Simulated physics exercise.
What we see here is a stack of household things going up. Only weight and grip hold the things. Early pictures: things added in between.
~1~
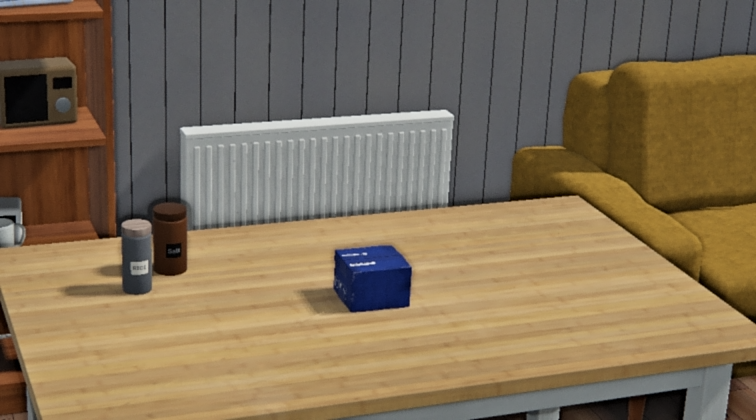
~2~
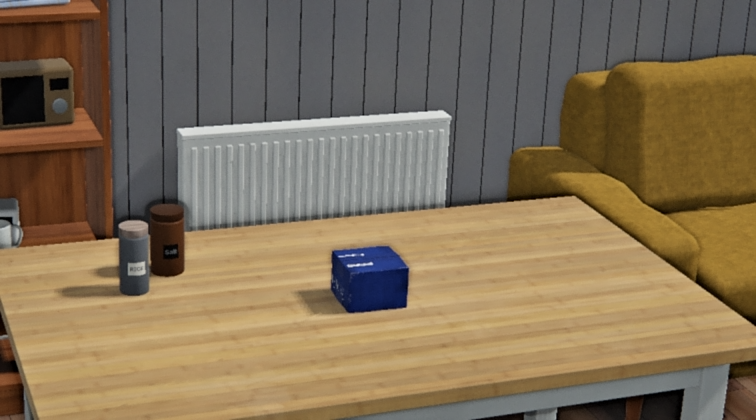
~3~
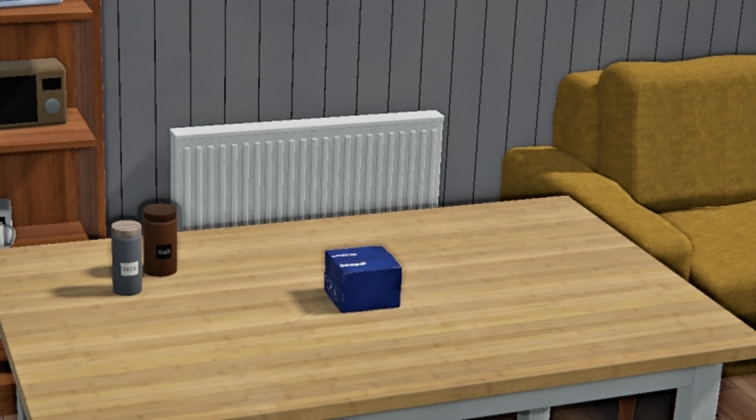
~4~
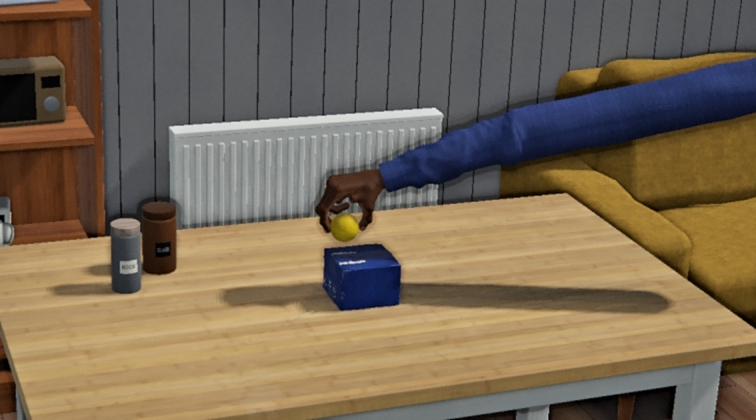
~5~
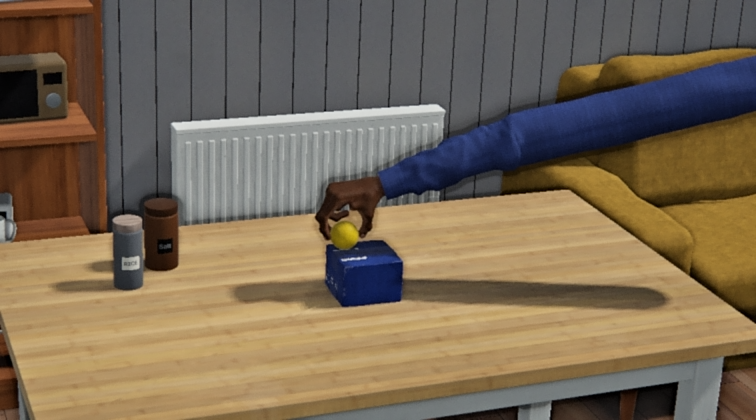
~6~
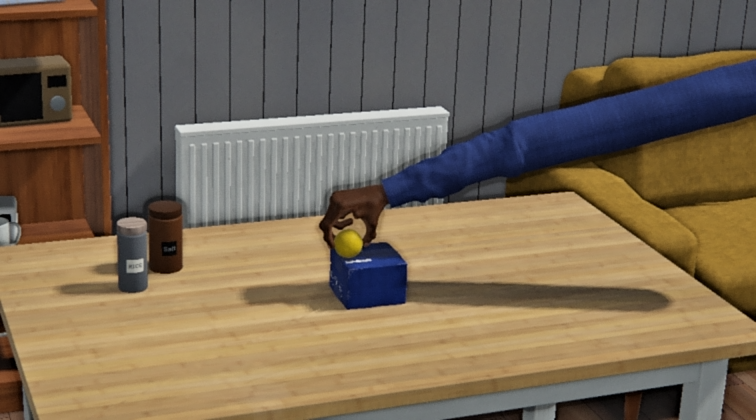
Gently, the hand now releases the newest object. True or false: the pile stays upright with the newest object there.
True.
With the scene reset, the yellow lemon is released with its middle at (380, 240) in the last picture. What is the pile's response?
Stands firm.
Then, 0.20 s on from there, no change.
Then, 0.40 s on from there, yellow lemon resting near (348, 243).
In the end, all 4 unmoved. At the end, from the last picture's camera, yellow lemon near (348, 243). The pile holds.
